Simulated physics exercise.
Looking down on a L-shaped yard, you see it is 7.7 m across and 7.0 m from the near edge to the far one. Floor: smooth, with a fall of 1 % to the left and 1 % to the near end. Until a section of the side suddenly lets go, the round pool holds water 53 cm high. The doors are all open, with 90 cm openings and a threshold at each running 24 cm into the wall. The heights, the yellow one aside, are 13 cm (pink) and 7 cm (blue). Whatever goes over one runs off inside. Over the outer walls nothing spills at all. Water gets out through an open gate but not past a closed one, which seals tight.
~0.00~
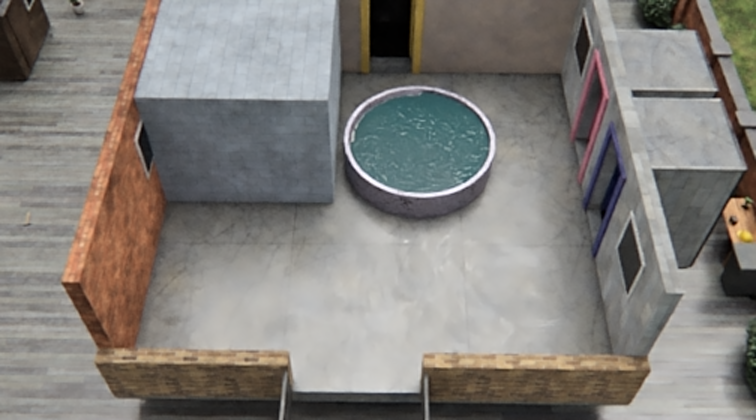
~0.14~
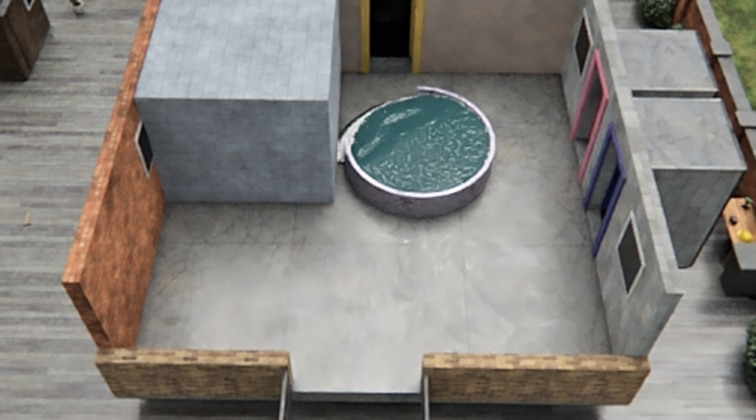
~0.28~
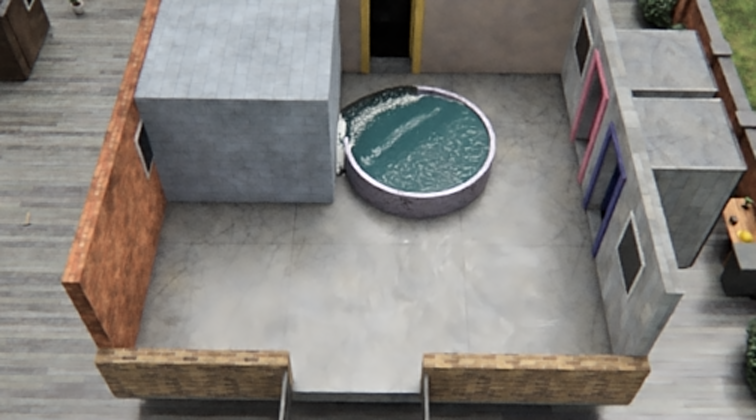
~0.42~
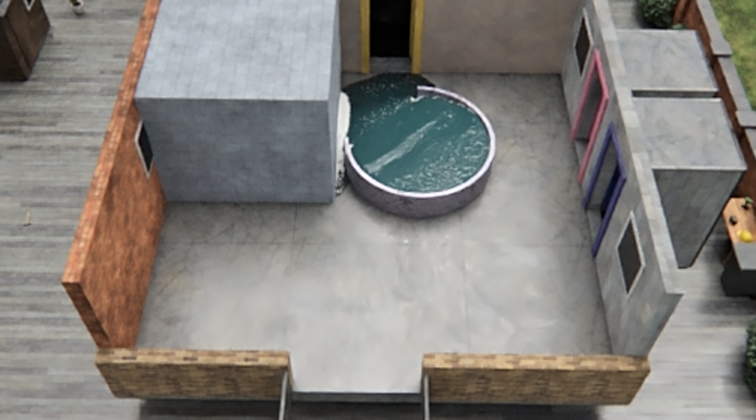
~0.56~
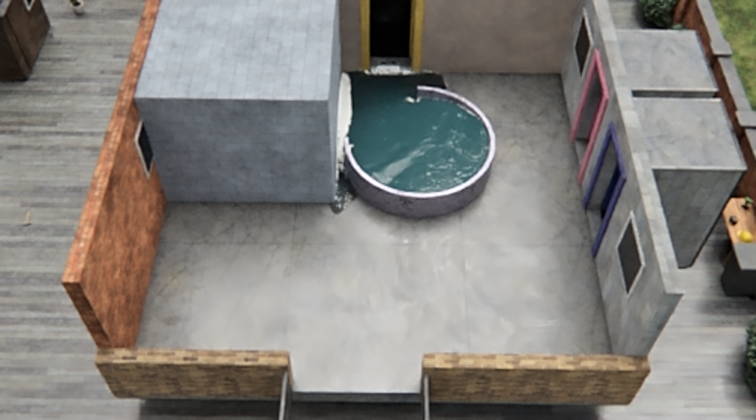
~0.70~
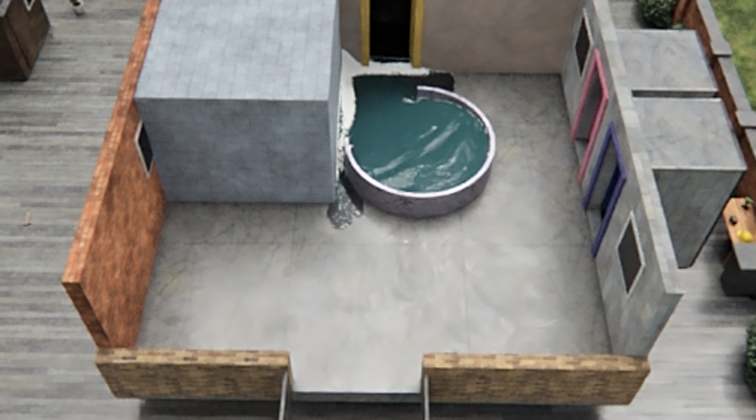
In an L-shaped walled yard with open doors, a round pool of water sits whole, then opens on its far side, and water pours out, spreading along the grey block, toward the near side and across the floor to the yellow door.
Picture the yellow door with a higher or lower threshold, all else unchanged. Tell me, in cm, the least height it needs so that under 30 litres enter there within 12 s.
Around 35 cm at the least.
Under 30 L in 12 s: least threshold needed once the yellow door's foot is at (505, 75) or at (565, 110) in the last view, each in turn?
Roughly 7.5 cm for the first and 21 cm for the second.
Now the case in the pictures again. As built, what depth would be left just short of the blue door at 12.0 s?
The depth there is around 3.0 cm.
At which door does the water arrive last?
Door: Blue.
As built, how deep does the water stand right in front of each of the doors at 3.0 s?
Door by door in cm - pink 9, yellow 32, blue 0.
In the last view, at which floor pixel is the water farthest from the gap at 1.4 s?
At about (340, 263).
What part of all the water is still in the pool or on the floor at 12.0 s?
Something near 86 out of a hundred parts.
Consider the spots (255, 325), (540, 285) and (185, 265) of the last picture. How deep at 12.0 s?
Ordered as asked: 3, 3, 1 cm.
After 1.4 s water covers 10 % of the floor, deepest (54 cm) near (349, 83); 38 cm at the yellow door, 21 litres in over its 20 cm threshold.
After 3.0 s water covers 30 % of the floor; 32 cm at the yellow door, 178 litres in over its 20 cm threshold.
After 12.0 s water covers 85 % of the floor, deepest (15 cm) near (346, 147); 11 cm at the yellow door, 206 litres in over its 20 cm threshold.
At the yellow door as built, the water arrived by 0.6 s and peaked near 41 cm at 2.0 s.
Run again over the same 12 s with other heights there, 66 litres in over 30 cm, 9 litres over 40.5 cm. The limit of 30 litres is kept from about 35 cm up.
